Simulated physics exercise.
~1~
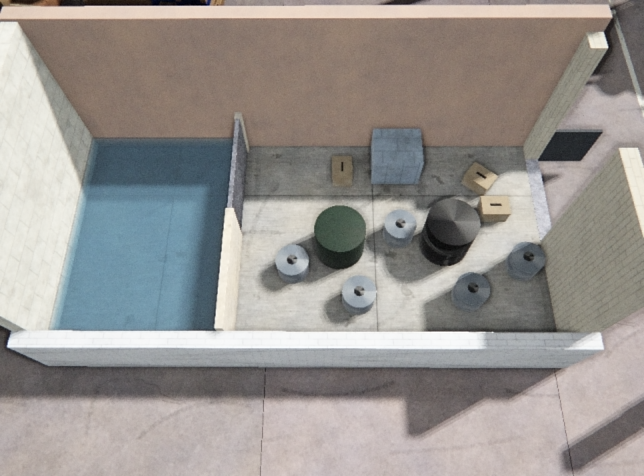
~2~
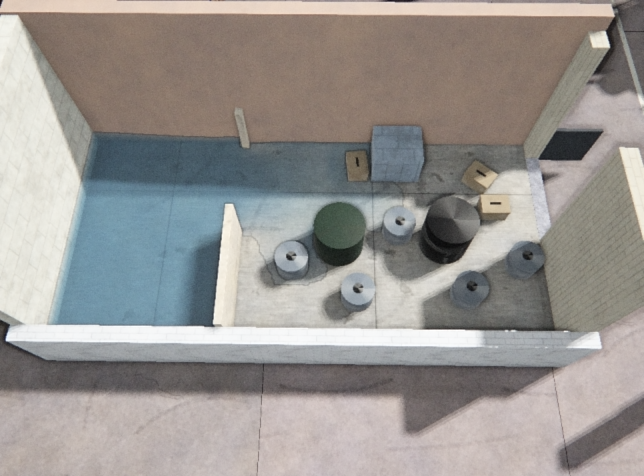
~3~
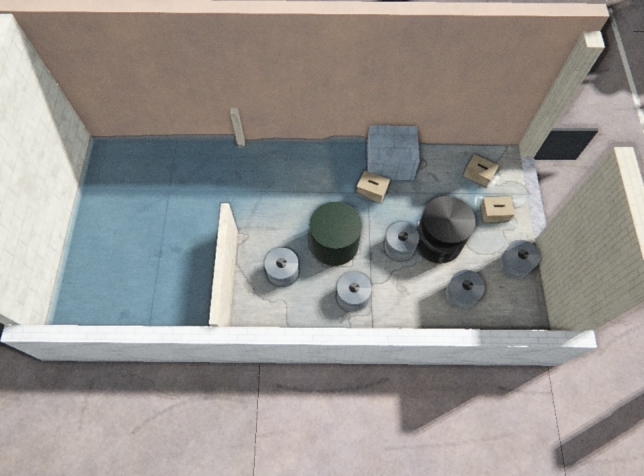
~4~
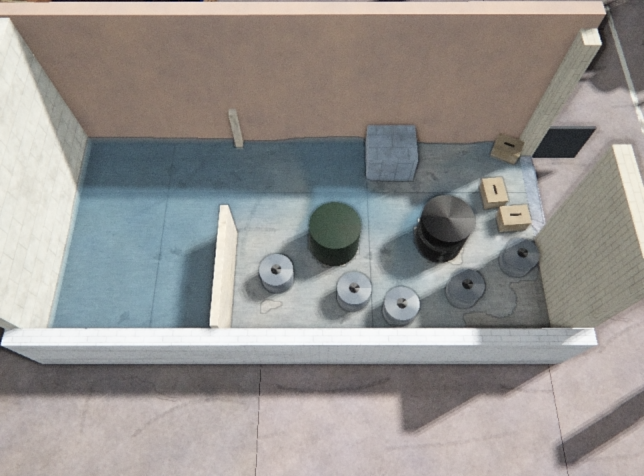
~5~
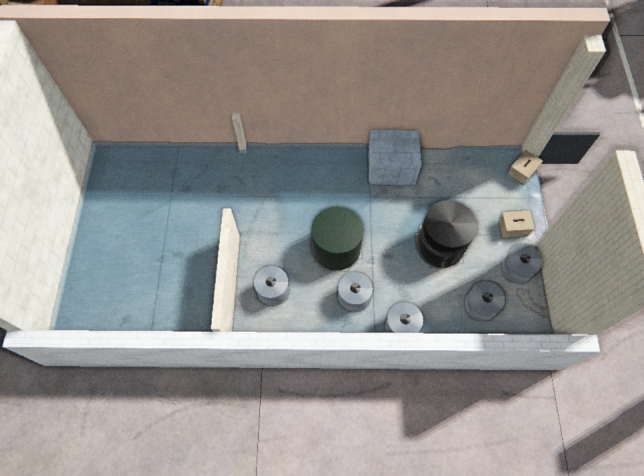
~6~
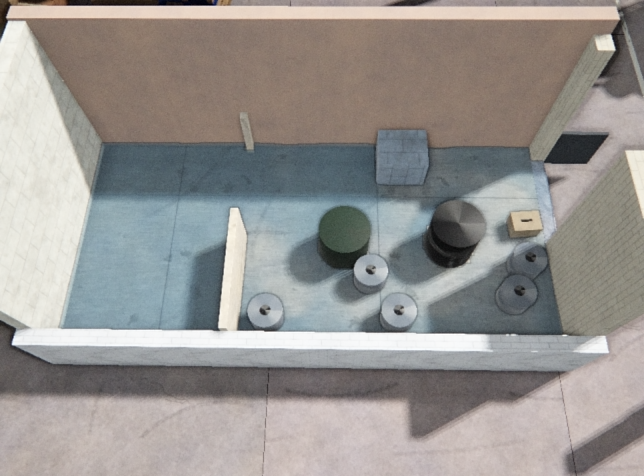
A long pinkish-brown back wall and pale side walls enclose two adjoining rooms, seen from above by a slightly swaying camera. Blue water fills the left room, while the right holds a green drum, a dark drum, a blue-grey block, small tan boxes and round grey tubs. Most of the dividing partition disappears, and water spreads rightward across the dry floor. The boxes shift right toward the gap in the right-hand wall, and some tubs slide toward the front wall. Finally, one box remains, the tubs sit rearranged, and the drums and block stand in place amid shallow water.
